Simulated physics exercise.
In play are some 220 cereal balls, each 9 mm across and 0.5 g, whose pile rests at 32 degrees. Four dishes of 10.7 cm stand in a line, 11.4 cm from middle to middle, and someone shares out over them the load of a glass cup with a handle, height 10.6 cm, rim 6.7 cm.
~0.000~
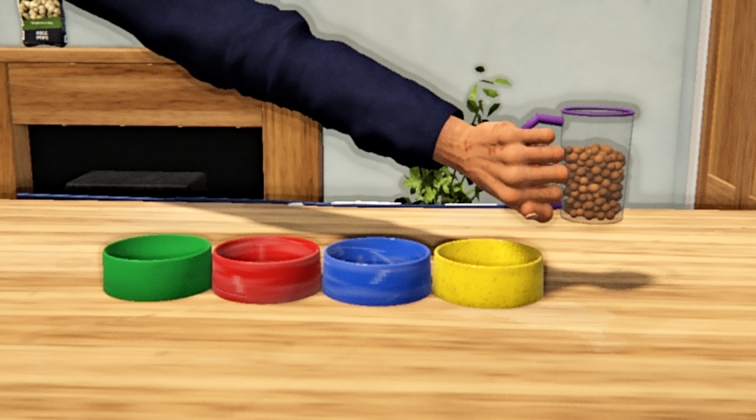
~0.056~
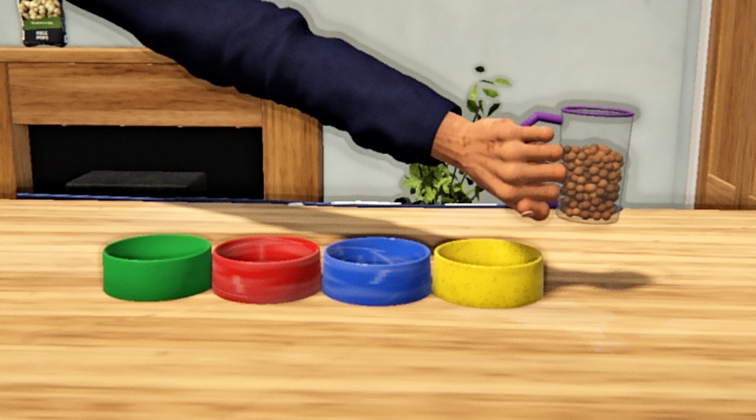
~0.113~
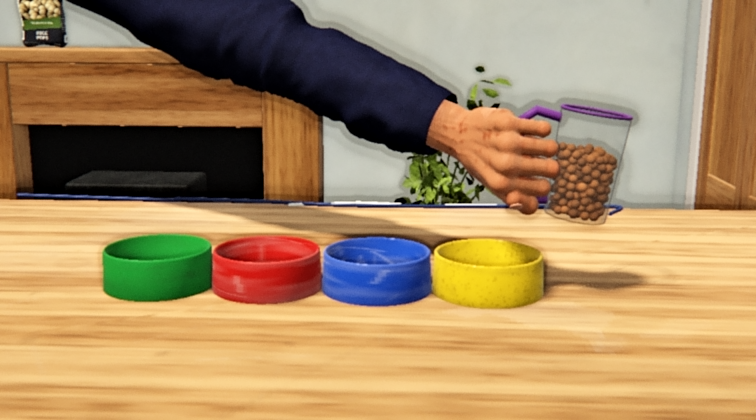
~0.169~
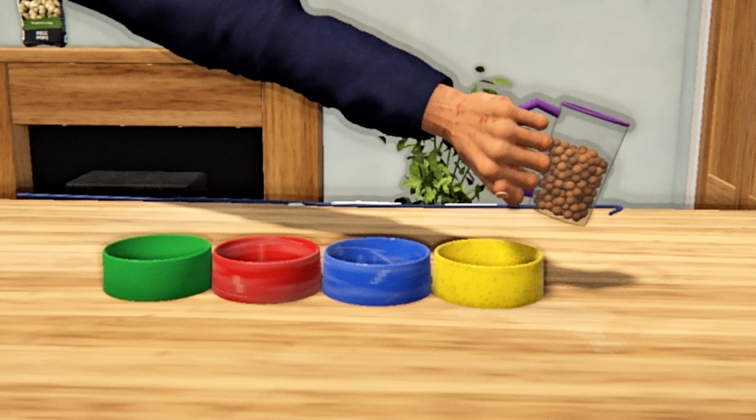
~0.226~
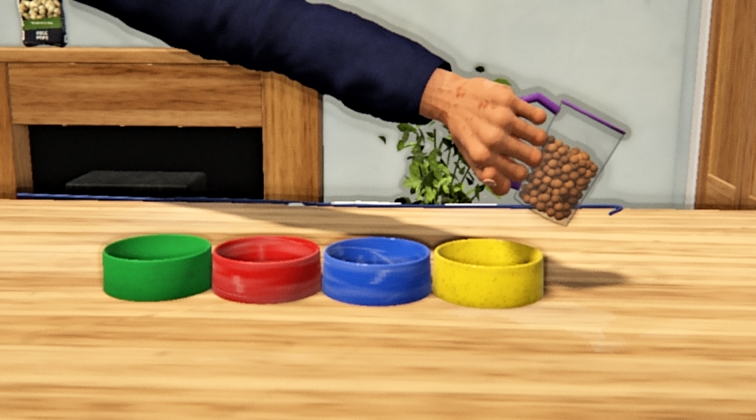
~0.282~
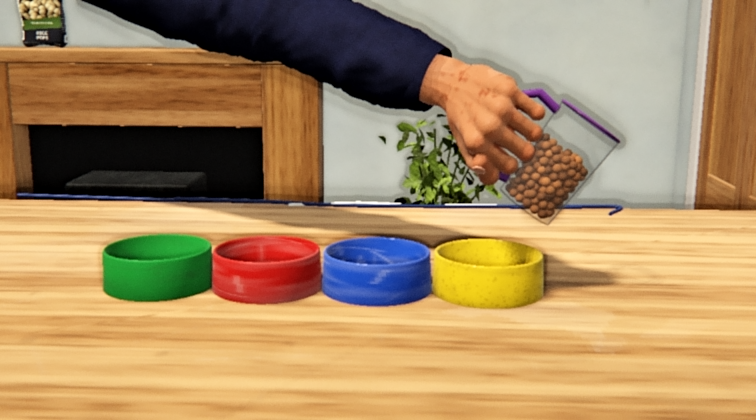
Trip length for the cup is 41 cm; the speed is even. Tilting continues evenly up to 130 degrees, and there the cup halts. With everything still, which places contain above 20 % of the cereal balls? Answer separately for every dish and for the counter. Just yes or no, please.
In short: Red no, blue no, green no, yellow yes, counter no.
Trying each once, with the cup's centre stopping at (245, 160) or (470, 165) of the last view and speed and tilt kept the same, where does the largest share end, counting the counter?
The biggest share goes to yellow first, then to yellow.
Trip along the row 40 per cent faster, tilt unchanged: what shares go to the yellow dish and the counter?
Shares: Yellow 40, counter 10.
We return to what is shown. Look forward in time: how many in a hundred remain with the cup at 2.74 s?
Around 0 in a hundred.
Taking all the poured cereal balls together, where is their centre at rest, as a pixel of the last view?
Somewhere near (489, 275) in the last picture.
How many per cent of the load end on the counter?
Estimate: Near 0 per cent.
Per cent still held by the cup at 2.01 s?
Some 0 per cent.
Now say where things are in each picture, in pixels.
Cup at (594, 165), tilt 0 degrees, lip at (632, 112), moved 0.0 cm; middle of the pieces at (596, 183); yellow dish at (488, 253); blue dish at (377, 251); red dish at (267, 249); green dish at (158, 248), in the first frame.
Cup at (592, 165), tilt 2 degrees, lip at (632, 113), moved 0.2 cm; middle of the pieces at (593, 183), in the second frame.
Cup at (585, 165), tilt 8 degrees, lip at (631, 118), moved 0.9 cm; middle of the pieces at (584, 183), in the third frame.
Cup at (576, 165), tilt 17 degrees, lip at (628, 125), moved 1.8 cm; middle of the pieces at (572, 183), in the fourth frame.
Cup at (567, 165), tilt 26 degrees, lip at (623, 133), moved 2.7 cm; middle of the pieces at (560, 182), in the fifth frame.
Cup at (557, 164), tilt 35 degrees, lip at (618, 141), moved 3.7 cm; middle of the pieces at (548, 181); yellow dish at (488, 253); blue dish at (377, 251); red dish at (267, 249); green dish at (158, 248). The cup turns about 160 degrees a second and travels 17 cm a second, in the sixth frame.
Then, at 1.32 s, tilt 130 degrees; cup holds 0 %, yellow 100 %.
After 2.01 s, tilt 130 degrees; cup holds 0 %, yellow 100 %.
After 2.74 s, tilt 130 degrees; cup holds 0 %, yellow 100 %.
By 3.0 s all is still; red 0 %, blue 0 %, green 0 %, yellow 100 %, counter 0 %.
